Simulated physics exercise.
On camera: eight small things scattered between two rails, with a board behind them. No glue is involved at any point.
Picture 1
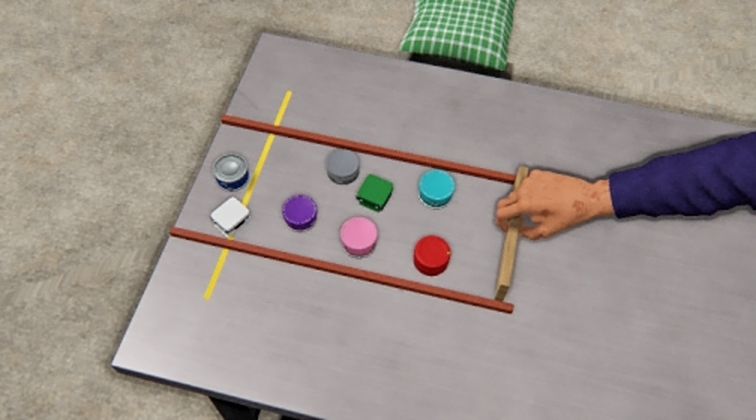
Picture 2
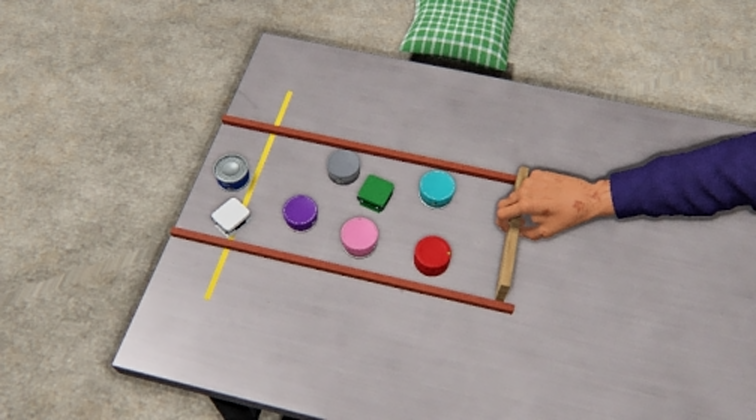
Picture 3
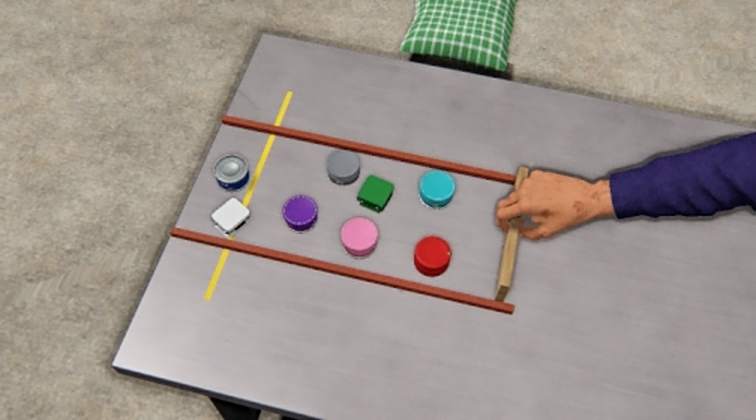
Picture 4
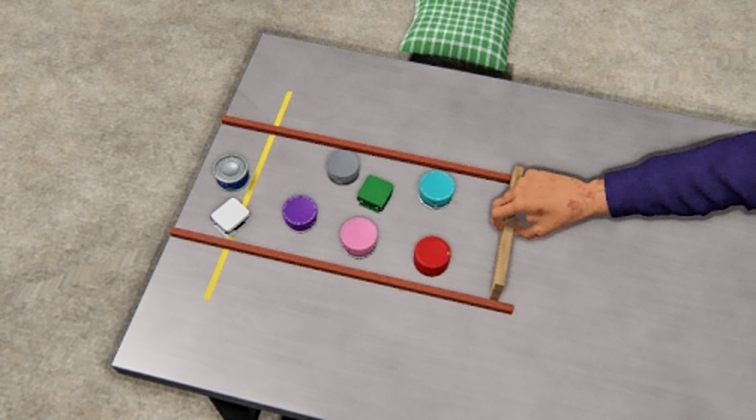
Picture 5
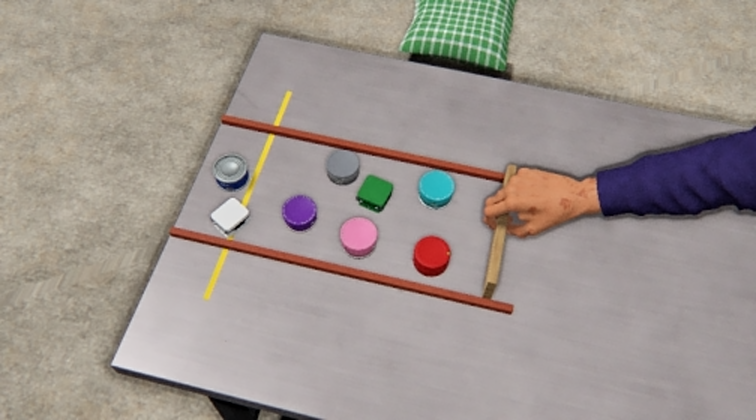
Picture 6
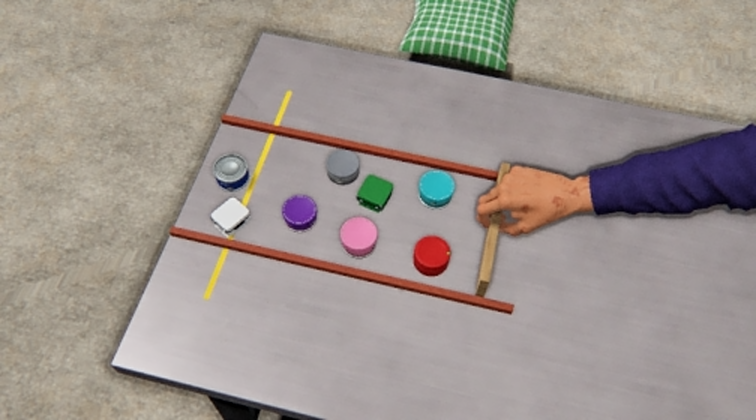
At the start, a hand in a dark blue sleeve grips a wooden board behind eight small, colourful objects scattered between two red rails on a grey table. The board stays almost still at first, then the hand slides it slightly left, while the objects and yellow tape remain in place.
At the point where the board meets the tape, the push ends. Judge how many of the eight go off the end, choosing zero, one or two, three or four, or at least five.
One or two go off.
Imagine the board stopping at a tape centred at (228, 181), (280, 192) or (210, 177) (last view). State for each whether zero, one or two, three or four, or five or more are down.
Five or more; none; 5 or more.
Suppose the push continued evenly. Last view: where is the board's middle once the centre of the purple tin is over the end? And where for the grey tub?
The middle is at (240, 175) when it's the purple tin, and at (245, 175) when it's the grey tub.
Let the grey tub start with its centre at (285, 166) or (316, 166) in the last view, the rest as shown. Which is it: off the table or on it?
Taking the places in order, it sits tight; it sits tight.
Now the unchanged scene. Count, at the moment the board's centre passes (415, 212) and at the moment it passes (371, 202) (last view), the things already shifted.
The count reaches 4 first and 6 second.
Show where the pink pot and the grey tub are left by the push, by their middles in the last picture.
The first comes to rest at (184, 211), and the second at (222, 133).
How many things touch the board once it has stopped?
3 are in contact with it.
A little later, none off yet; blue tin at rest near (231, 173); white case at rest near (232, 218); purple tin at rest near (300, 214).
Next, none off yet; blue tin at rest near (231, 173); white case at rest near (232, 218); purple tin shifted about its own width near (271, 198).
When it is over, the number that fall off is one or two; down, white case.
